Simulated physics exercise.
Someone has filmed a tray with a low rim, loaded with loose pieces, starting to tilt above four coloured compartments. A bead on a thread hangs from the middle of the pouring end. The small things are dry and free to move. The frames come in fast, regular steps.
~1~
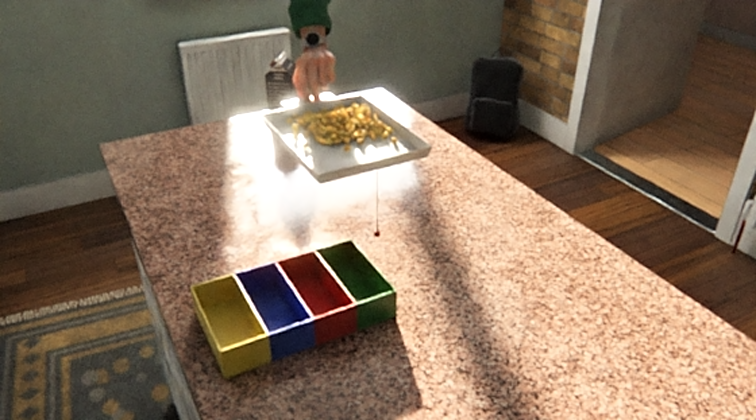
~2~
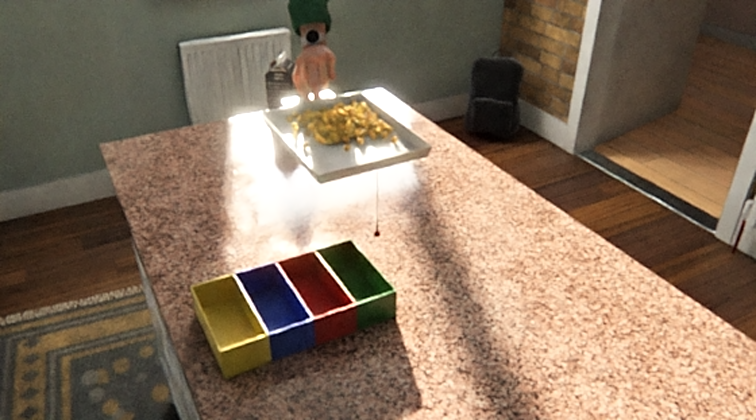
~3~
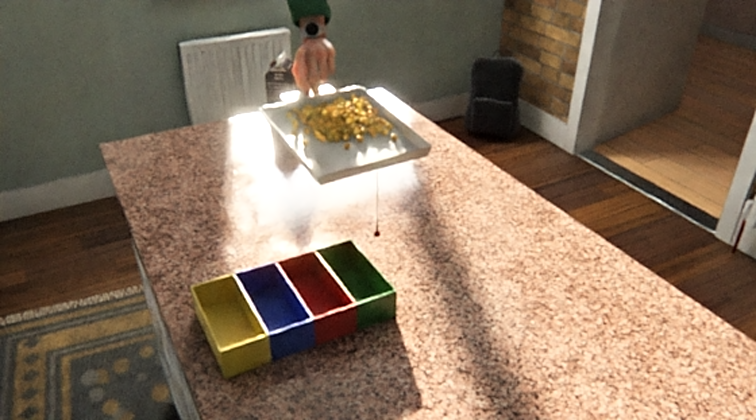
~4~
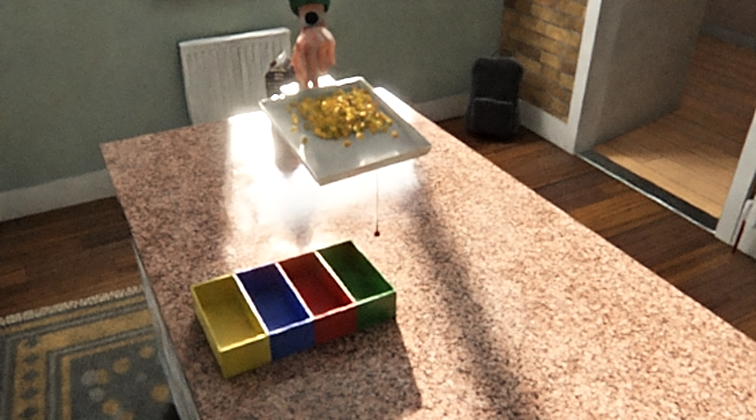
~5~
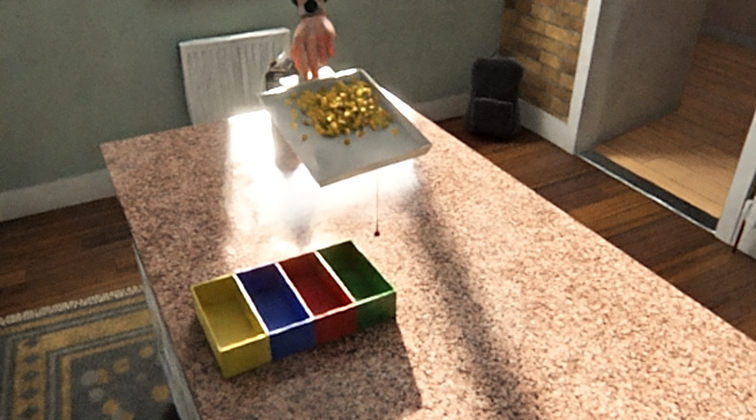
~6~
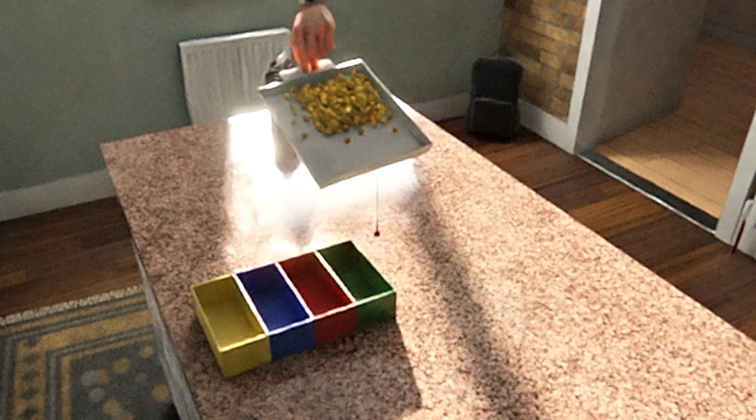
A white square tray heaped with small yellow-gold pieces hangs over a speckled pinkish countertop in a sunlit room, seen from above by a still camera. Nearer stands a box with yellow, blue, red and green compartments from left to right, and a small bead dangles beneath the tray's near edge. A hand at the far edge rises, steadily tilting the tray toward the viewer, its left near corner lowest.
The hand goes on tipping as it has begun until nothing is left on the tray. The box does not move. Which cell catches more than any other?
The green one ends fullest.
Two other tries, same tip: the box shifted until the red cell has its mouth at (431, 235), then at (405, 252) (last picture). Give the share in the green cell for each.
Roughly 0 per cent, and 0 per cent.
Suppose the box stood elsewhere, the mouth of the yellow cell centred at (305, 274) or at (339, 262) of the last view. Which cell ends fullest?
The first try: The blue one. The second: The cell in yellow.
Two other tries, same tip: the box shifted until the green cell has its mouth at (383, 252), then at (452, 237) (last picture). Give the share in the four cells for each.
First some 100, then 90 per cent.
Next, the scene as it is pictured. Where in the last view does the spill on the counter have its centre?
Around (403, 293).
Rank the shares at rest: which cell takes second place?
The runner-up: The red cell.
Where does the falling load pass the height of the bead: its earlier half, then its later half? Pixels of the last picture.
Early half (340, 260), late half (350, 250).
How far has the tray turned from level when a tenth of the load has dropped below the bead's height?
Roughly 65°.
Just after the last frame, tray tipped steeply; the larger part on the tray; about a tenth in the green cell; about a tenth in the red cell; about a tenth falling or outside the box.
A moment on, tray tipped past a quarter turn; roughly half on the tray; about a tenth in the green cell; about a tenth in the red cell; roughly a quarter falling or outside the box.
Further on, tray tipped past a quarter turn; roughly half in the green cell; roughly a quarter in the red cell; roughly a quarter falling or outside the box.
When it is over, tray tipped past a quarter turn; roughly half in the green cell; roughly a quarter in the red cell; not one in the yellow cell; not one in the blue cell; roughly a quarter outside the box.
